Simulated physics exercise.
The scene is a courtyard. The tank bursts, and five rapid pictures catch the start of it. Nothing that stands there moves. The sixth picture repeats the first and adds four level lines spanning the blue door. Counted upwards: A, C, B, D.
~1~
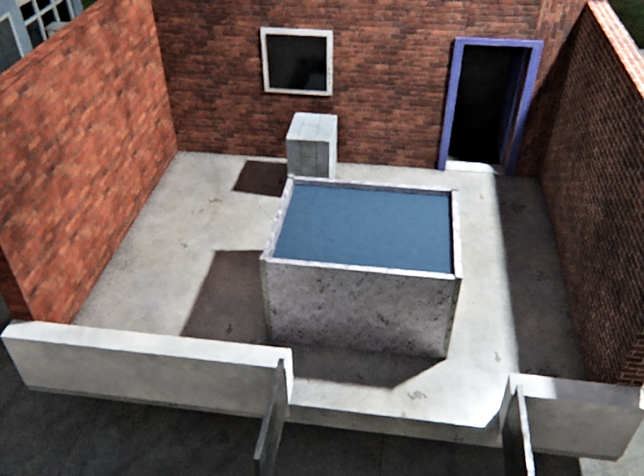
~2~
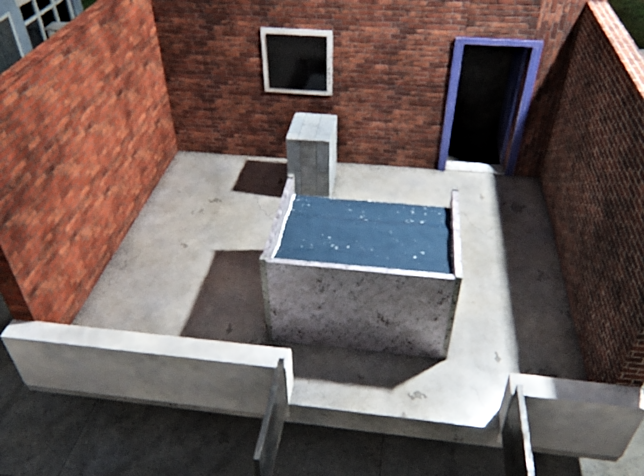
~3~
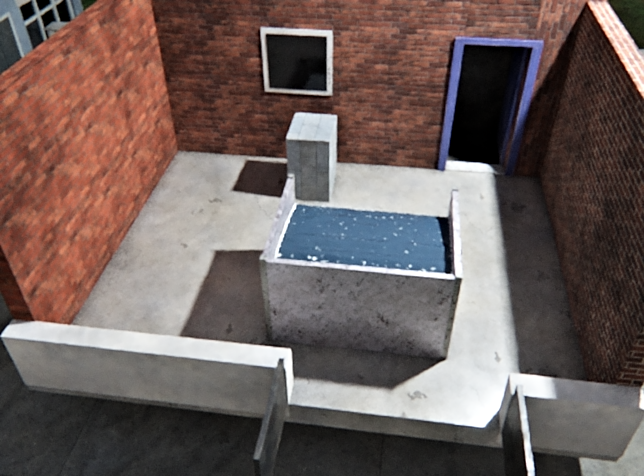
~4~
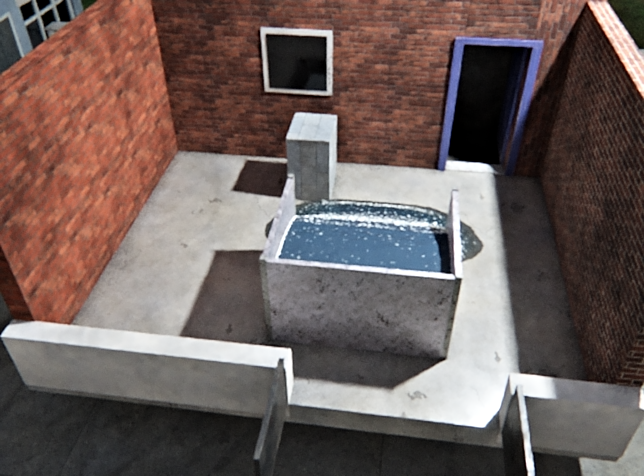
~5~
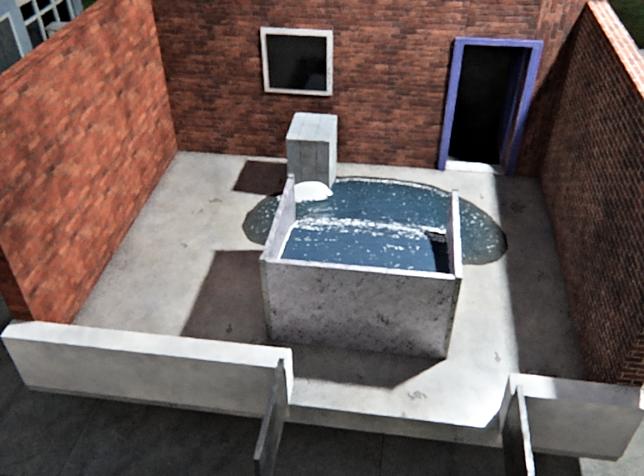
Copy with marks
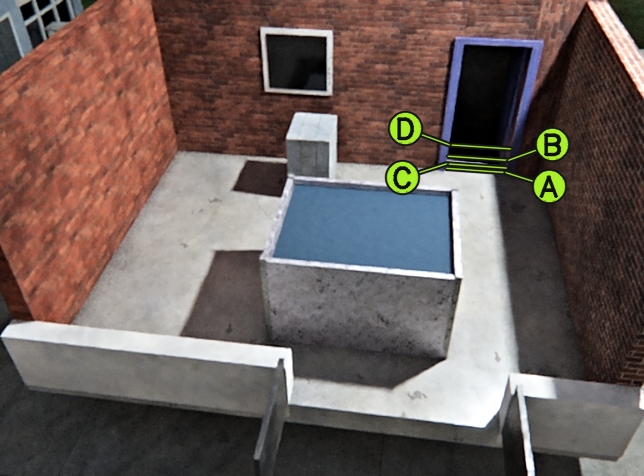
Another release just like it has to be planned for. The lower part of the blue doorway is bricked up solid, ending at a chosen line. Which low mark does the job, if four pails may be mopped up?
Line D just does it.
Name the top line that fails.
It is B.
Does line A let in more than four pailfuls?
Yes, it does.
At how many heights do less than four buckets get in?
One of them.
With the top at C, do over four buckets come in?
Yes, it does.
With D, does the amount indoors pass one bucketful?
No, less.
In lime, A at (475, 170); B at (477, 158); C at (476, 165); D at (480, 146); from the bottom up A, C, B, D.
If A is chosen, dozens of bucketfuls pour in.
If B is chosen, about 8 bucketfuls get in.
If C is chosen, dozens of bucketfuls pour in.
If D is chosen, a splash gets over, under a bucket.
